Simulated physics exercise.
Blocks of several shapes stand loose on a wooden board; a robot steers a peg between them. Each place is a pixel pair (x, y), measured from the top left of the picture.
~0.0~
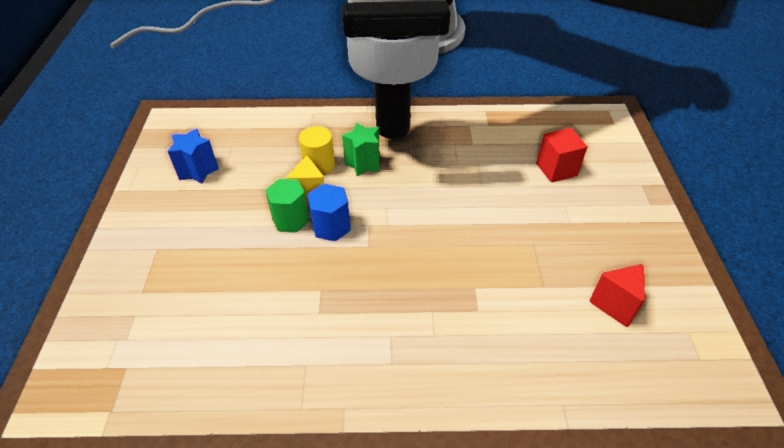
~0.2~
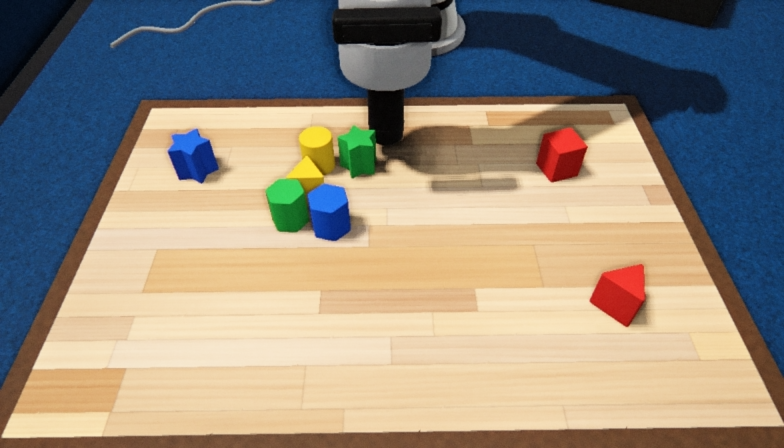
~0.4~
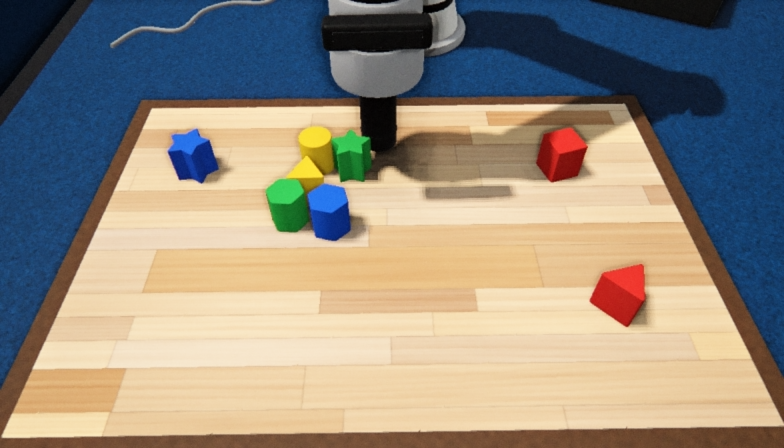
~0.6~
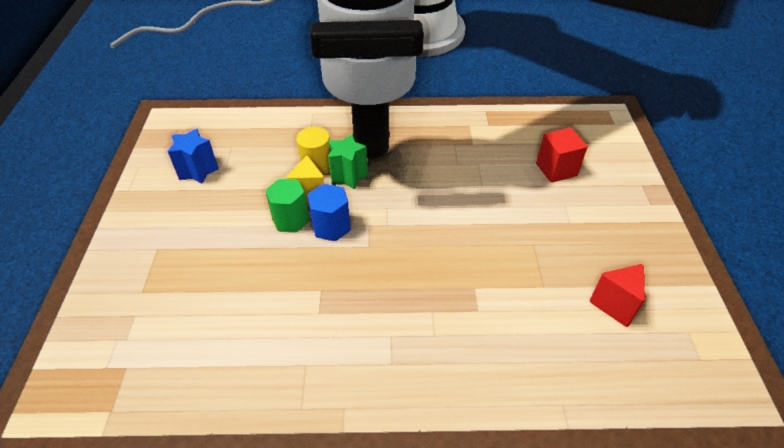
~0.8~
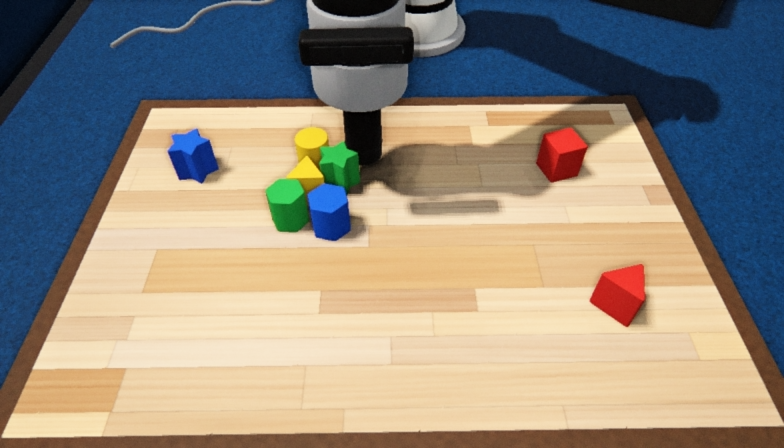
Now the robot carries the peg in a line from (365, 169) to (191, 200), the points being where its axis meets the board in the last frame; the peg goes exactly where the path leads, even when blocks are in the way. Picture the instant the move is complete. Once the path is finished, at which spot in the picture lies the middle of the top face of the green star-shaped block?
When the path ends, it will be at (193, 192).
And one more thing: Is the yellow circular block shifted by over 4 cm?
The answer is yes.
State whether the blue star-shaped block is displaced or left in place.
It will be resting on its spot.
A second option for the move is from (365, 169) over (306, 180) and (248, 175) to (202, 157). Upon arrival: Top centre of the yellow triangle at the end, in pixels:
At pixel (236, 194).
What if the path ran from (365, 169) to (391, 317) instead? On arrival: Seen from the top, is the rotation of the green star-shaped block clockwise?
Yes, I think so.
The first path, step by step. One third of the way, peg (304, 164); green hexagonal block (276, 199), turned 25° anticlockwise; yellow triangle (251, 184), turned 25° anticlockwise; yellow circular block (279, 134); green star-shaped block (277, 166).
Two thirds of the way, peg (245, 175); green hexagonal block (276, 199), turned 25° anticlockwise; yellow triangle (215, 204), turned 75° anticlockwise; yellow circular block (262, 133); green star-shaped block (222, 182), turned 30° anticlockwise.
At the end, peg (185, 185); blue star-shaped block unmoved; green hexagonal block (276, 199), turned 25° anticlockwise; yellow triangle (210, 210), turned 95° anticlockwise; yellow circular block (262, 133); green star-shaped block (193, 192), turned 80° anticlockwise.
